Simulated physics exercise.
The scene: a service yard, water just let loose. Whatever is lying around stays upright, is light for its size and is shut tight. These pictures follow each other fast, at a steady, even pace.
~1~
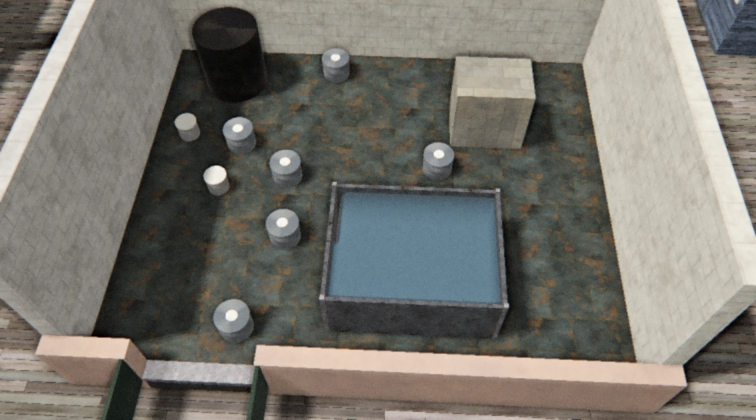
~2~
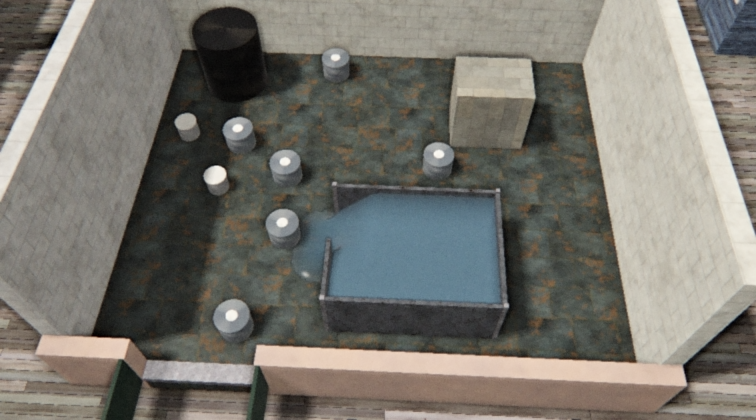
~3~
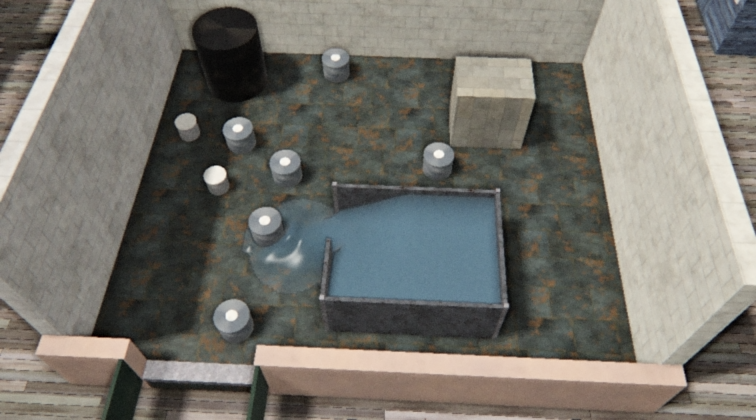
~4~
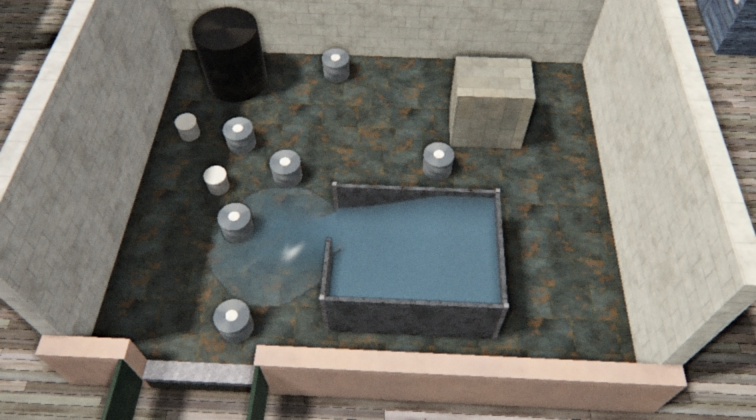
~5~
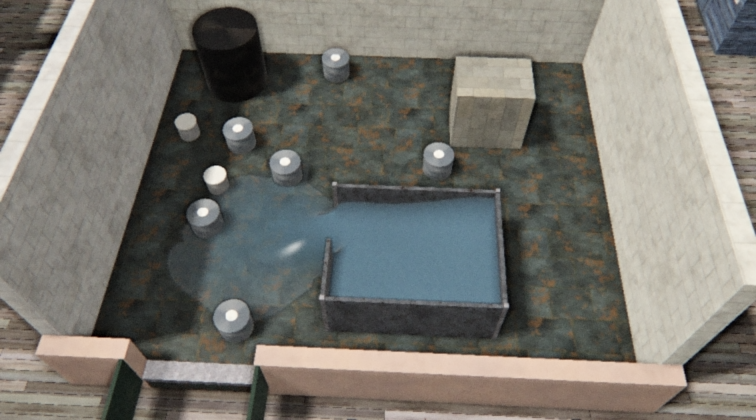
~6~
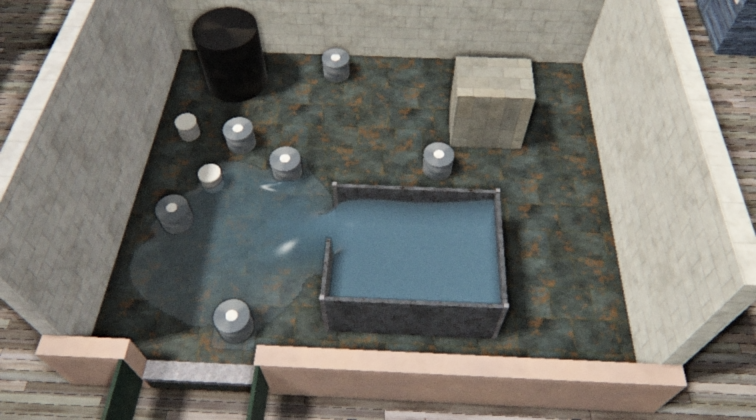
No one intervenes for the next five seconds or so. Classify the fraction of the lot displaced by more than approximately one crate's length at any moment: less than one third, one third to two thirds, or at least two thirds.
The fraction is at least two thirds.
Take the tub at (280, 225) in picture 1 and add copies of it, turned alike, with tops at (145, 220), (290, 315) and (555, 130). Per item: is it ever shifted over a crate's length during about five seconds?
In sequence: Knocked well away; hardly budges; hardly budges.
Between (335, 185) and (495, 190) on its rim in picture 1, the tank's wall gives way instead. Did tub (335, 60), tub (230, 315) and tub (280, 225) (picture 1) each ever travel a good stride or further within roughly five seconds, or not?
Object by object: Displaced that much, less than that, displaced that much.
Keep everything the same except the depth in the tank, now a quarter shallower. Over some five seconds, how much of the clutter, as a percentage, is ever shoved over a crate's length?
Estimate: Around 80 in a hundred.
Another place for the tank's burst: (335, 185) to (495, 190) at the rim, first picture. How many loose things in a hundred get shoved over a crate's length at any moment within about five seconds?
Estimate: Some 90 per cent.
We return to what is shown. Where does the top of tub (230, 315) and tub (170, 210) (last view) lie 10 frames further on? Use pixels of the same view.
The first top is near (224, 344) and the second near (140, 170).
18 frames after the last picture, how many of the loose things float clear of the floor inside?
I count 4.
A moment on, 3 of 8 are well off their spots; 0 afloat.
Next, 5 of 8 are well off their spots; 4 afloat.
Later, 6 of 8 are well off their spots; 4 afloat.
In the end, 7 of 8 are well off their spots, and 7 have been at some point; 5 afloat.
